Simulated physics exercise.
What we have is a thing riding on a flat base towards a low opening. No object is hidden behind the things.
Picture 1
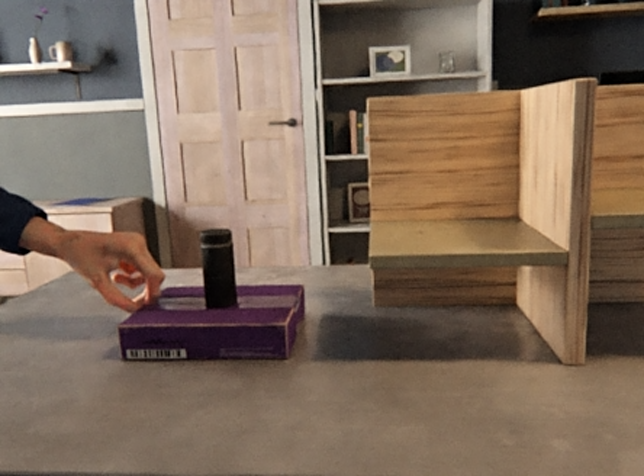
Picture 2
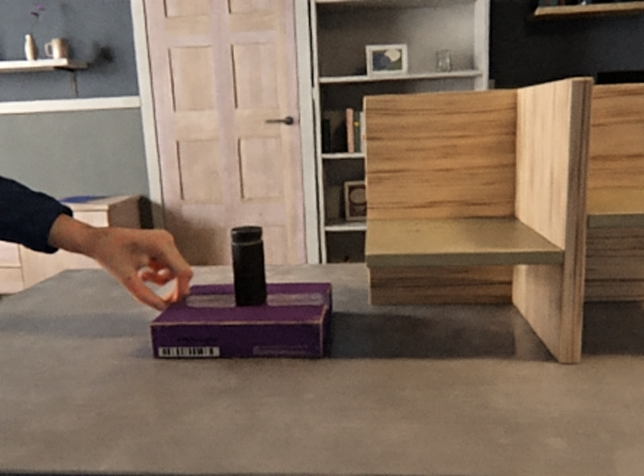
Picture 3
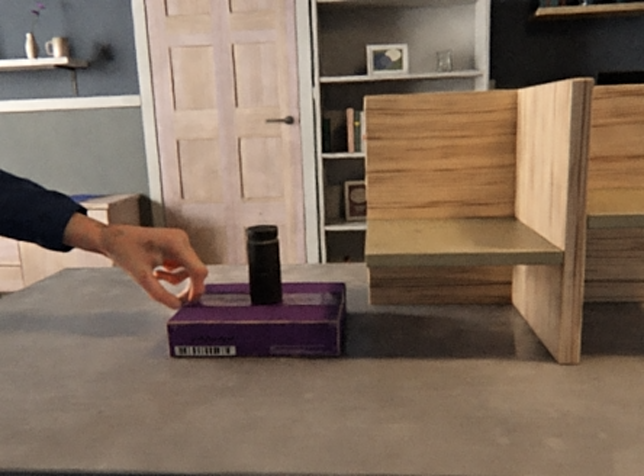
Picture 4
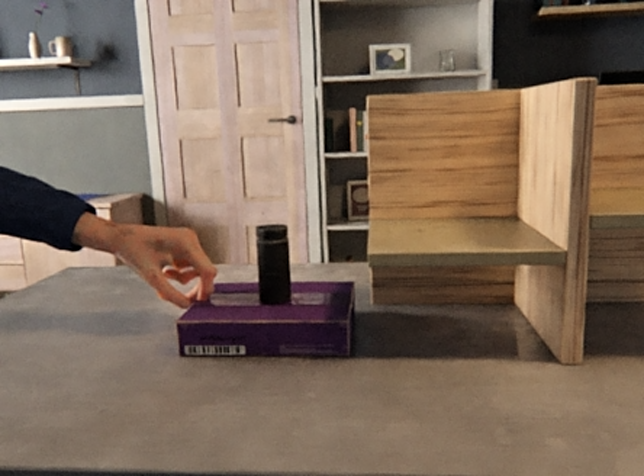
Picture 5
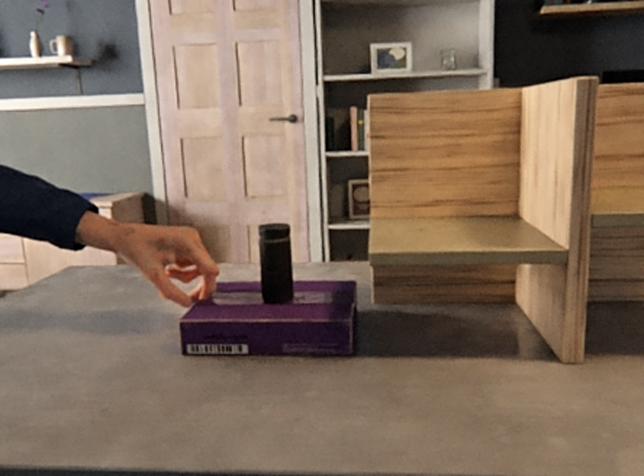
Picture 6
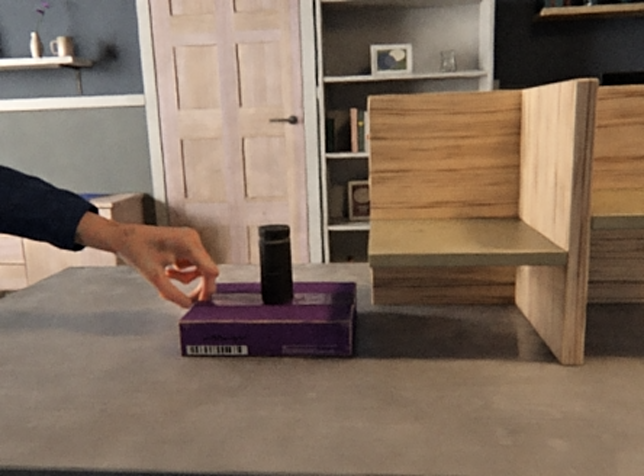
A hand slides a purple box carrying a black shaker rightward across a gray table.
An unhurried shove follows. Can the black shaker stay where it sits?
The black shaker is knocked back.
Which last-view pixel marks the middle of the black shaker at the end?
About (278, 317).
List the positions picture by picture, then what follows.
The first frame shows hand sliding it forward; black shaker (219, 267); purple box (220, 319).
The second frame shows hand sliding it forward; black shaker (249, 264); shelf (544, 211).
The third frame shows hand sliding it forward; black shaker (265, 263); purple box (265, 316).
The fourth frame shows hand sliding it forward; black shaker (273, 263); shelf (547, 211).
The fifth frame shows hand sliding it forward; black shaker (276, 262); purple box (277, 314).
The sixth frame shows hand sliding it forward; black shaker (276, 263); shelf (548, 212).
Then, 1.98 s past the last view, black shaker leaning 5° off how it started near (354, 262).
Then, 2.32 s past the last view, black shaker leaning 47° off how it started near (337, 277).
Finally, the black shaker strikes the shelf, near (279, 317).
